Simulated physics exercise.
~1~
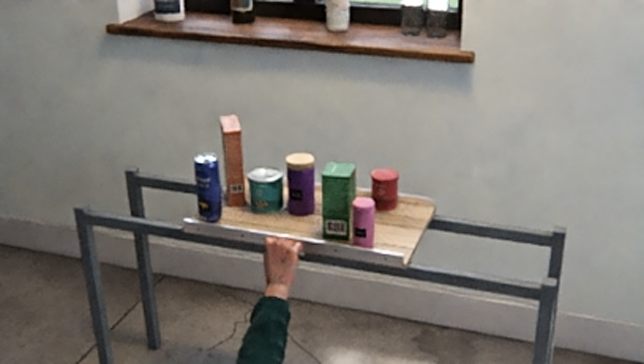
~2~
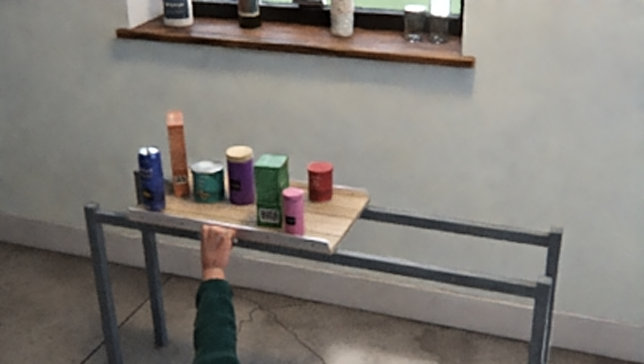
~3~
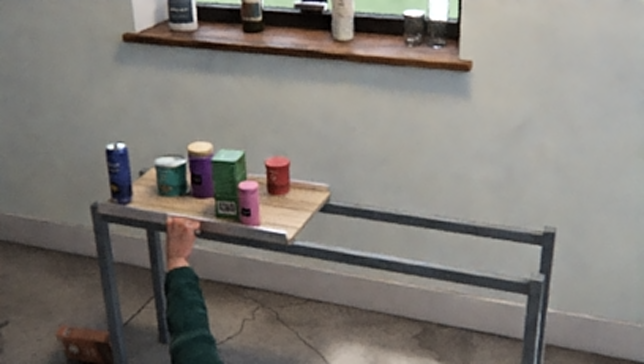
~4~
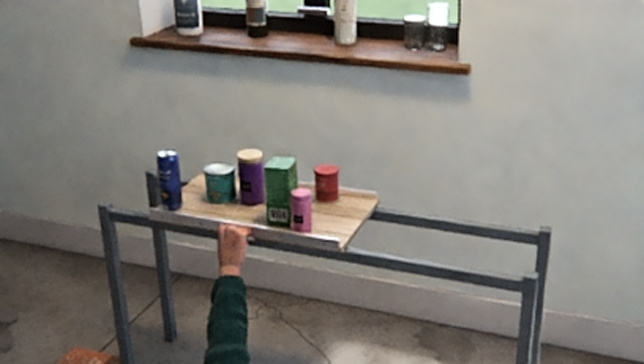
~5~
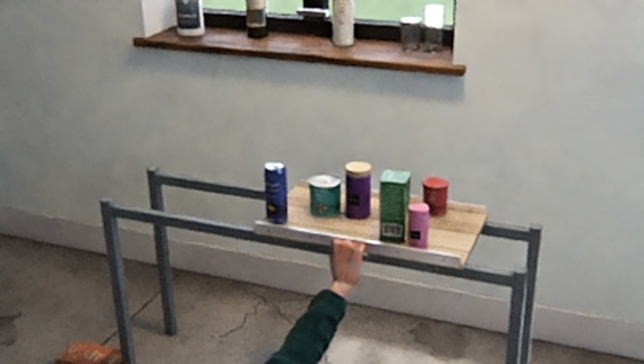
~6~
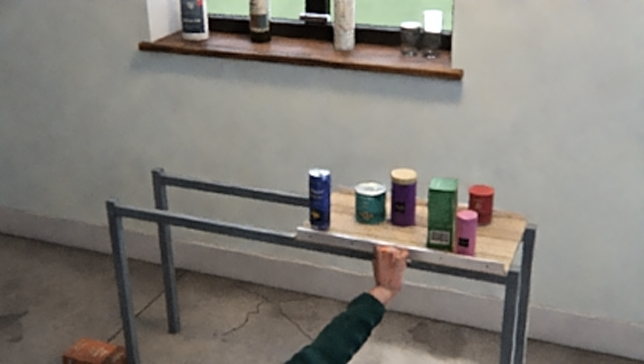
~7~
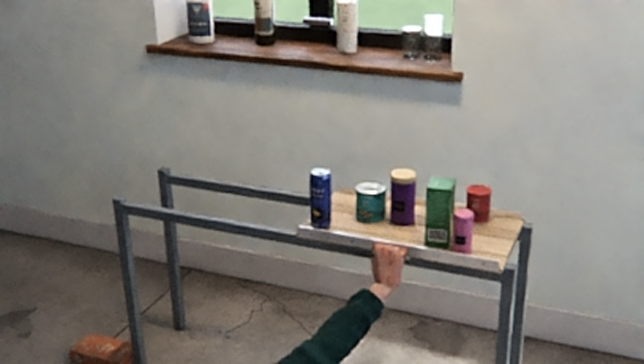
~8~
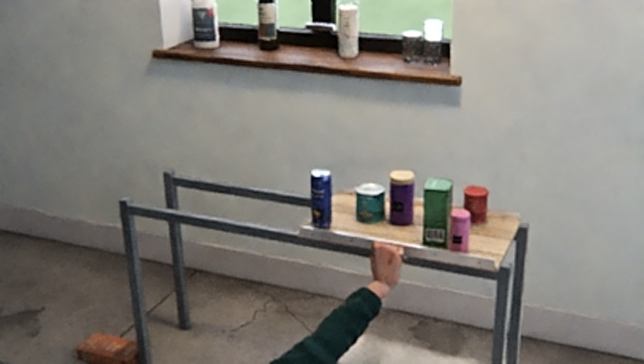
A wooden tray slides along a grey metal frame below a windowsill lined with bottles and jars, seen from the front and slightly above. On it stand a blue can, a tall orange packet, a turquoise tin, a purple jar, a green carton, a pink shaker and a red tin, left to right. A hand in a dark green sleeve grips the front edge and moves the tray left, and the orange packet falls to the floor. The hand then moves the tray right to the far end, where it stays, six items upright and the packet lying below at left.
